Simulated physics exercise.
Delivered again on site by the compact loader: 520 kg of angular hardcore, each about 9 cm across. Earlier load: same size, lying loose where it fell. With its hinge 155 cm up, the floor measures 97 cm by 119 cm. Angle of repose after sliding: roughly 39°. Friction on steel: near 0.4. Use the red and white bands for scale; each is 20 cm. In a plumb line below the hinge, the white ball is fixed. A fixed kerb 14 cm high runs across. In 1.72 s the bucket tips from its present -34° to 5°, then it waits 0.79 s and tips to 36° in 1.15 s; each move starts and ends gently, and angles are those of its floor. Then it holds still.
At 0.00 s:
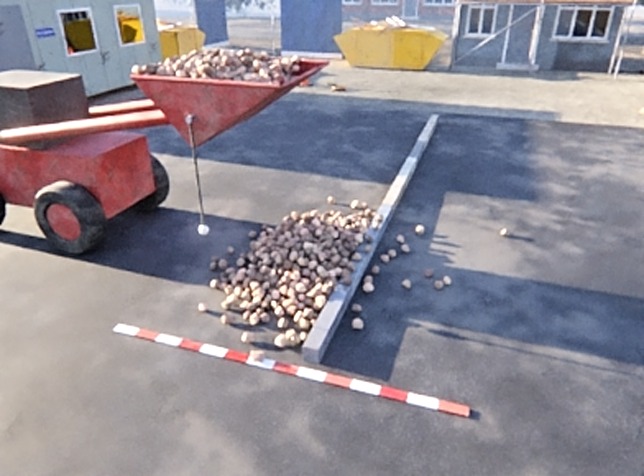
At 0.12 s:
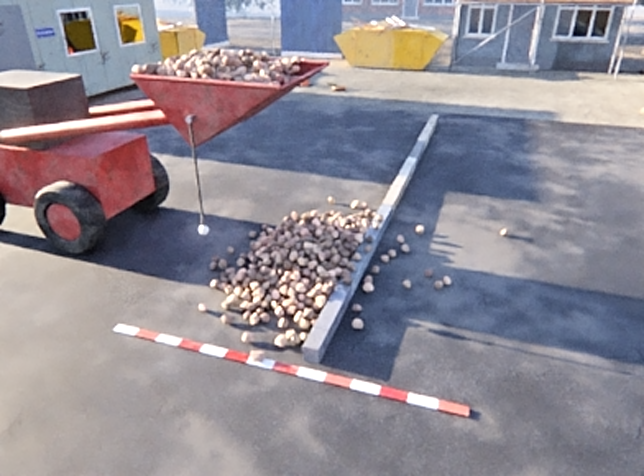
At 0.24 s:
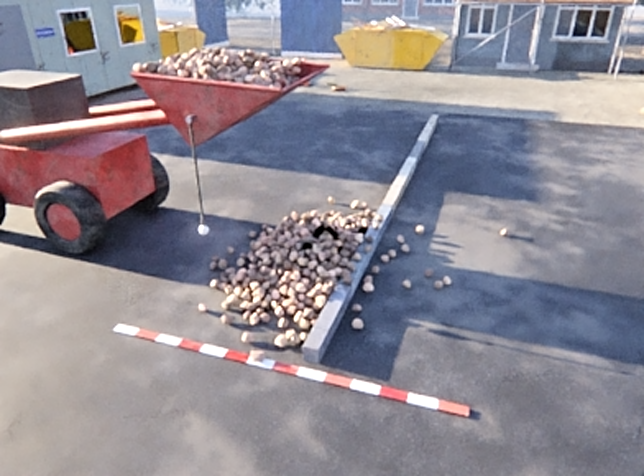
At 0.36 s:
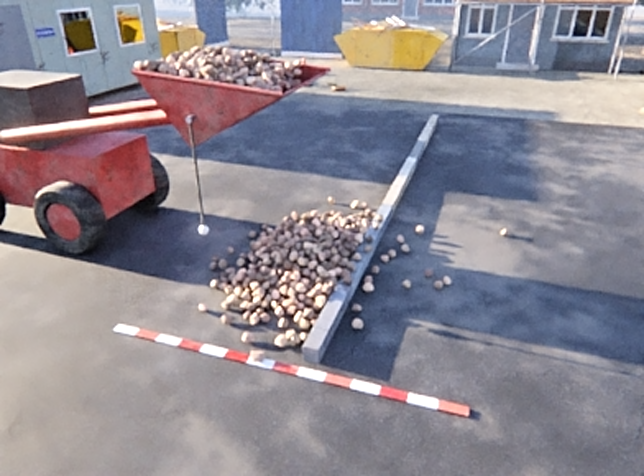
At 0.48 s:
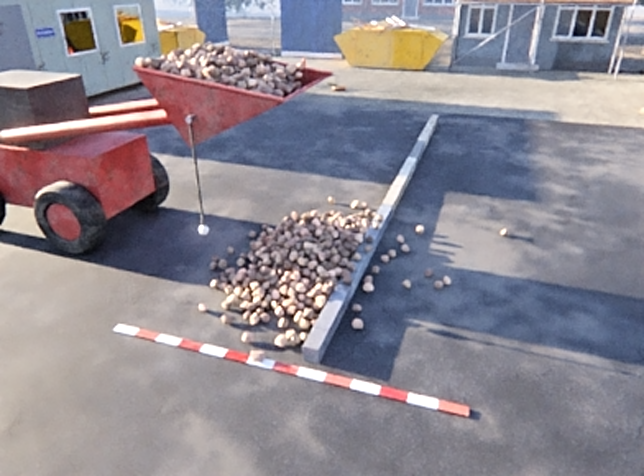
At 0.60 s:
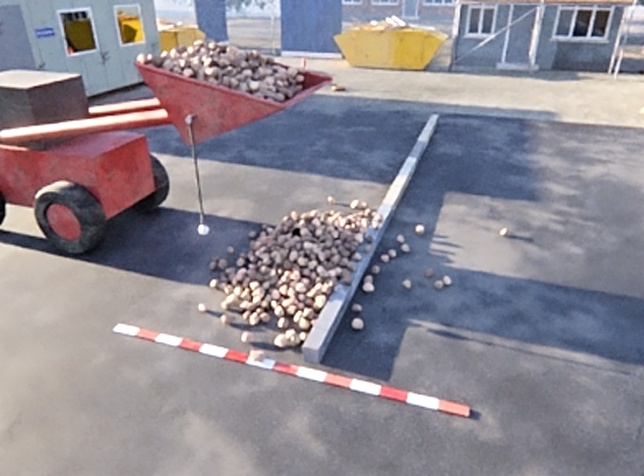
The raised red bucket of a compact loader, heaped with round brownish stones, starts out almost still, then tilts slightly, its right-hand lip dipping a little. The stones inside shift slightly with it, while the loose pile on the ground against the pale kerb stays put.
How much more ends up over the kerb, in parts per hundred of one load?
Close to 32 parts in a hundred.
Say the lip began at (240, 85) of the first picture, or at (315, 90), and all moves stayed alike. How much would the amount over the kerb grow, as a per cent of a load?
Some 5 percent first and 70 percent second.
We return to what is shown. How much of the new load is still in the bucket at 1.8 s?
About 100 per cent is held.
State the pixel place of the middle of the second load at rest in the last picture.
Around (342, 249).
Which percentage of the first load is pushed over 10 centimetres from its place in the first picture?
About 5 per cent.
After 1.3 s the floor is at -1°; in per cent of one load, 100 in the bucket, 98 on this side of the kerb, 2 over the kerb; the foremost stones are at (432, 257).
After 1.8 s the floor is at 5°; in per cent of one load, 100 in the bucket, 98 on this side of the kerb, 2 over the kerb; the foremost stones are at (432, 257).
After 4.1 s the floor is at 36°; in per cent of one load, 19 in the bucket, 174 on this side of the kerb, 7 over the kerb; the foremost stones are at (434, 262).
After 6.9 s the floor is at 36°; in per cent of one load, 0 in the bucket, 165 on this side of the kerb, 35 over the kerb; the foremost stones are at (477, 264). Net gain over the kerb, 32.
